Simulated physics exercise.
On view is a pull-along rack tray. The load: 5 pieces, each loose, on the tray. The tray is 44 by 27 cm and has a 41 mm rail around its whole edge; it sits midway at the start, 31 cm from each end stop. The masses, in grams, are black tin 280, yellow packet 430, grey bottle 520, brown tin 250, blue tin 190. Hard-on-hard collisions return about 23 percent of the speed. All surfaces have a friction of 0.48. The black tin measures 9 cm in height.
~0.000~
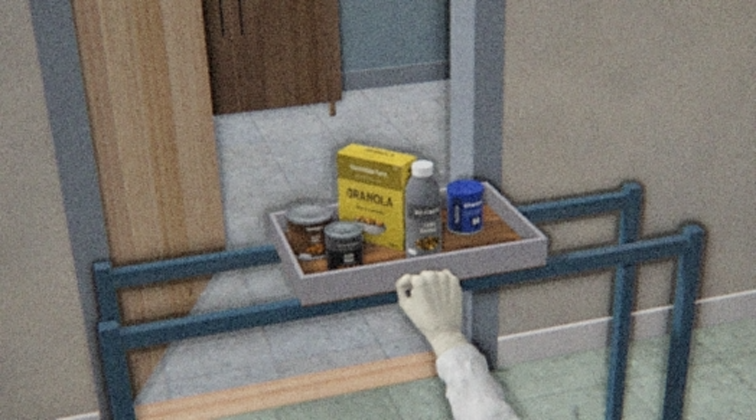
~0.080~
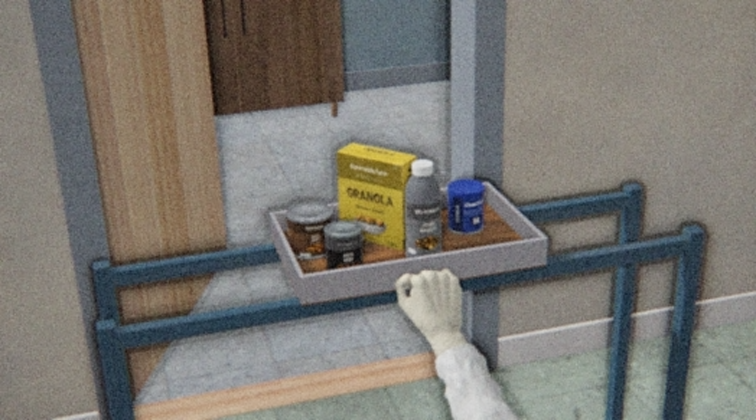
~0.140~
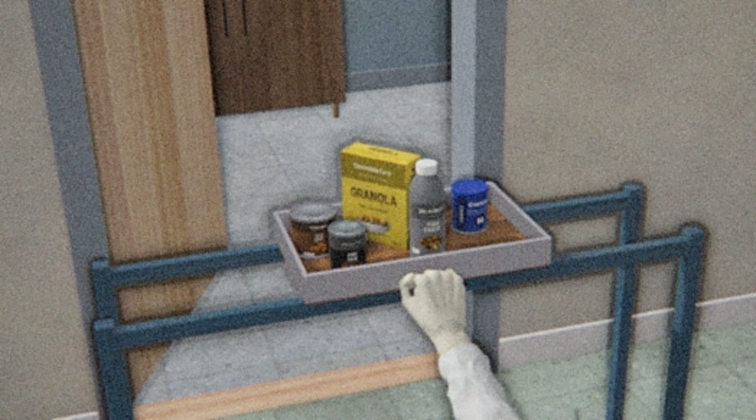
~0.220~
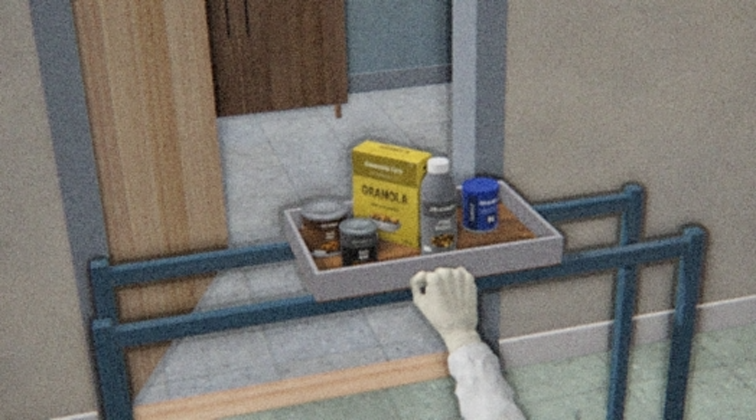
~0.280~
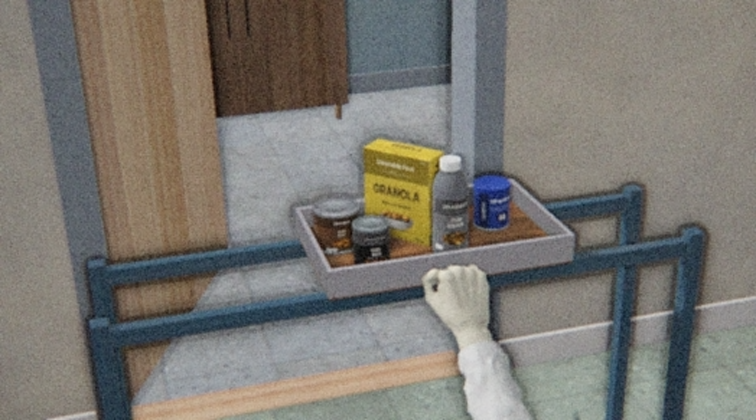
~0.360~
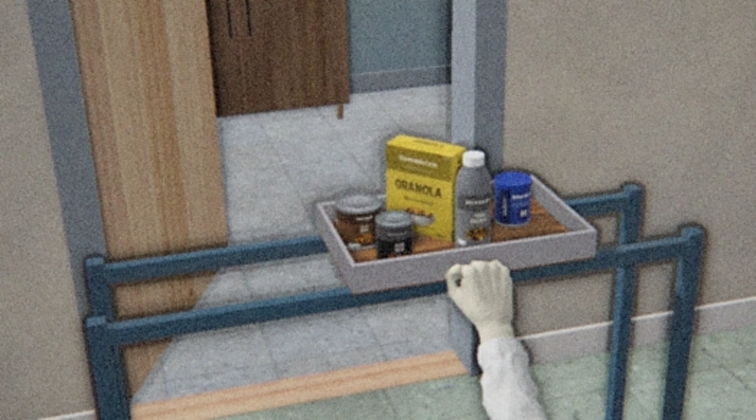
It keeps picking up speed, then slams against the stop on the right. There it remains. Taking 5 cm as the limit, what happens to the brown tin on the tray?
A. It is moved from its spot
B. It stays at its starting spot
It is moved from its spot.
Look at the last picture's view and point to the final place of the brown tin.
Around pixel (517, 200).
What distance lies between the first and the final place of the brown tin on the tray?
It ends up around 11 cm from its start.
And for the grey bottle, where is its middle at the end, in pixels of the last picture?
I'd put it at around (656, 199).
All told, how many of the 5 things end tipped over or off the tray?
That makes 2.
After 0.66 s, tray moved 31 cm right; brown tin moved 6 cm near (491, 203); grey bottle 8° off upright; yellow packet 3° off upright.
After 0.76 s, tray moved 31 cm right; brown tin moved 11 cm near (514, 200); grey bottle 44° off upright; yellow packet 17° off upright.
After 0.86 s, tray moved 31 cm right; brown tin moved 11 cm near (517, 199); grey bottle 69° off upright; yellow packet 38° off upright.
In the end (1.9 s), toppled on the tray, yellow packet and grey bottle; not toppled but over 5 cm from the start, black tin and brown tin; blue tin under 5 cm from the start. At the end, from the last picture's camera, brown tin near (517, 200).
